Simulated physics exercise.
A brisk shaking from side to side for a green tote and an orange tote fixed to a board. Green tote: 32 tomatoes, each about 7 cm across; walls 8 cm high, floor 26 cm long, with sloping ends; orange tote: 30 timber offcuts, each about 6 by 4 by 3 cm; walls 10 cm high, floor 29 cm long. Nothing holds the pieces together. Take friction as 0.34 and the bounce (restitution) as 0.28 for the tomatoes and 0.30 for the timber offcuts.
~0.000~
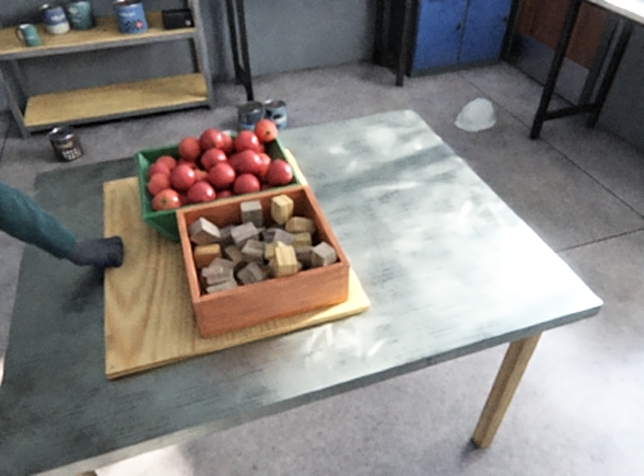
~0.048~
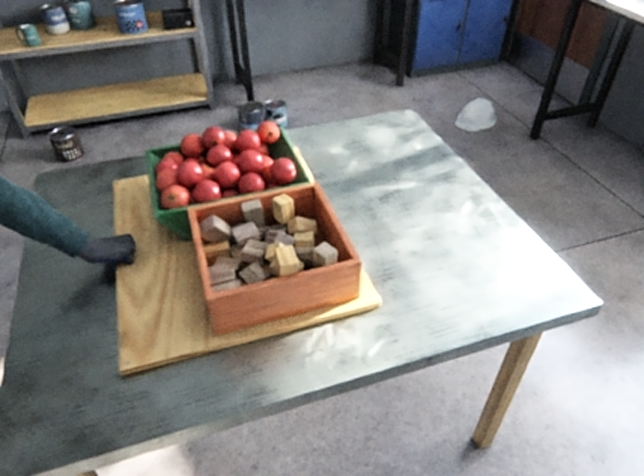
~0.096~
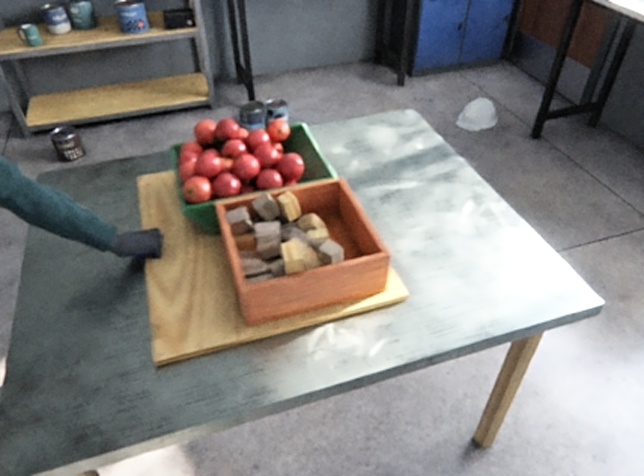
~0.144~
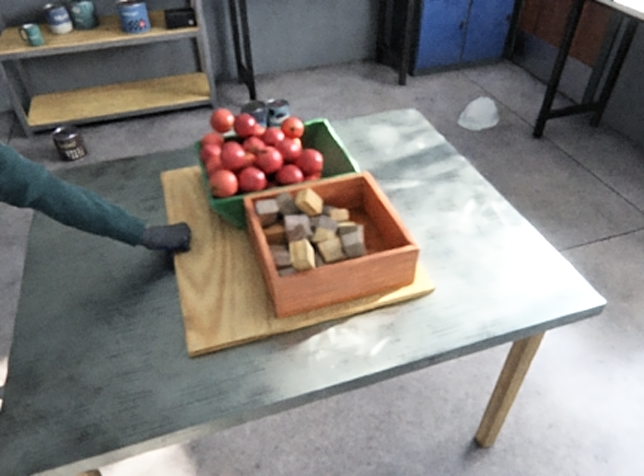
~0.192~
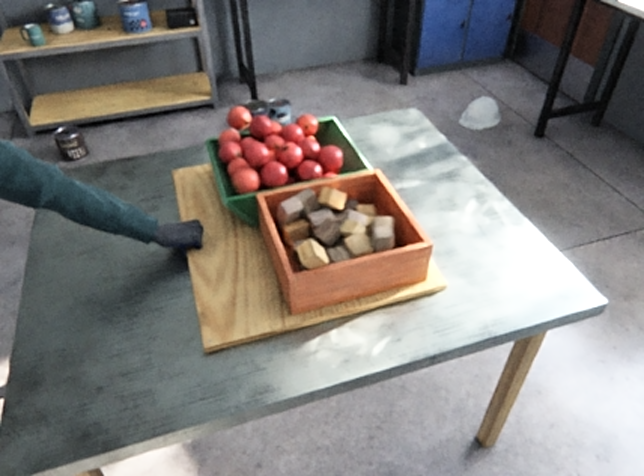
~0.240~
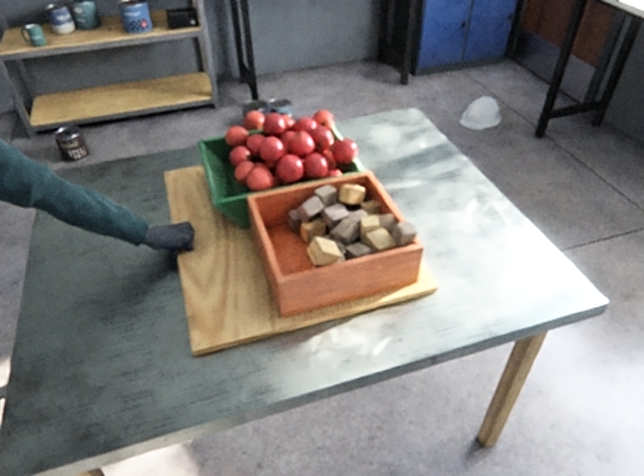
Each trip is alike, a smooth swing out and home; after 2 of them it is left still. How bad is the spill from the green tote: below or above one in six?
The green tote loses over a sixth of its tomatoes.
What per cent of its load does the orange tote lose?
About: Orange tote 15 per cent.
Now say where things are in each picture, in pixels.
In the first picture (we follow the rim corner now nearest the camera; the camera pans a little), green tote at (146, 216); orange tote at (200, 299); board 0 cm from its start; nothing out yet.
In the second picture, green tote at (158, 213); orange tote at (213, 296); board 3 cm from its start.
In the third picture, green tote at (186, 208); orange tote at (247, 288); board 9 cm from its start.
In the fourth picture, green tote at (214, 202); orange tote at (280, 279); board 15 cm from its start.
In the fifth picture, green tote at (227, 199); orange tote at (294, 276); board 18 cm from its start; 1 out, the lowest tomato at (239, 119).
In the sixth picture, green tote at (218, 201); orange tote at (283, 279); board 16 cm from its start; 1 out, the lowest tomato at (255, 123).
After 0.41 s, 8 of 32 out of the green tote and 0 of 30 out of the orange tote.
After 0.61 s, 12 of 32 out of the green tote and 2 of 30 out of the orange tote.
After 0.91 s, 13 of 32 out of the green tote and 4 of 30 out of the orange tote.
When it is over (at 1.28 s), 13 of 32 out of the green tote and 4 of 30 out of the orange tote. Asked share, 13 of 32, 41 per cent.
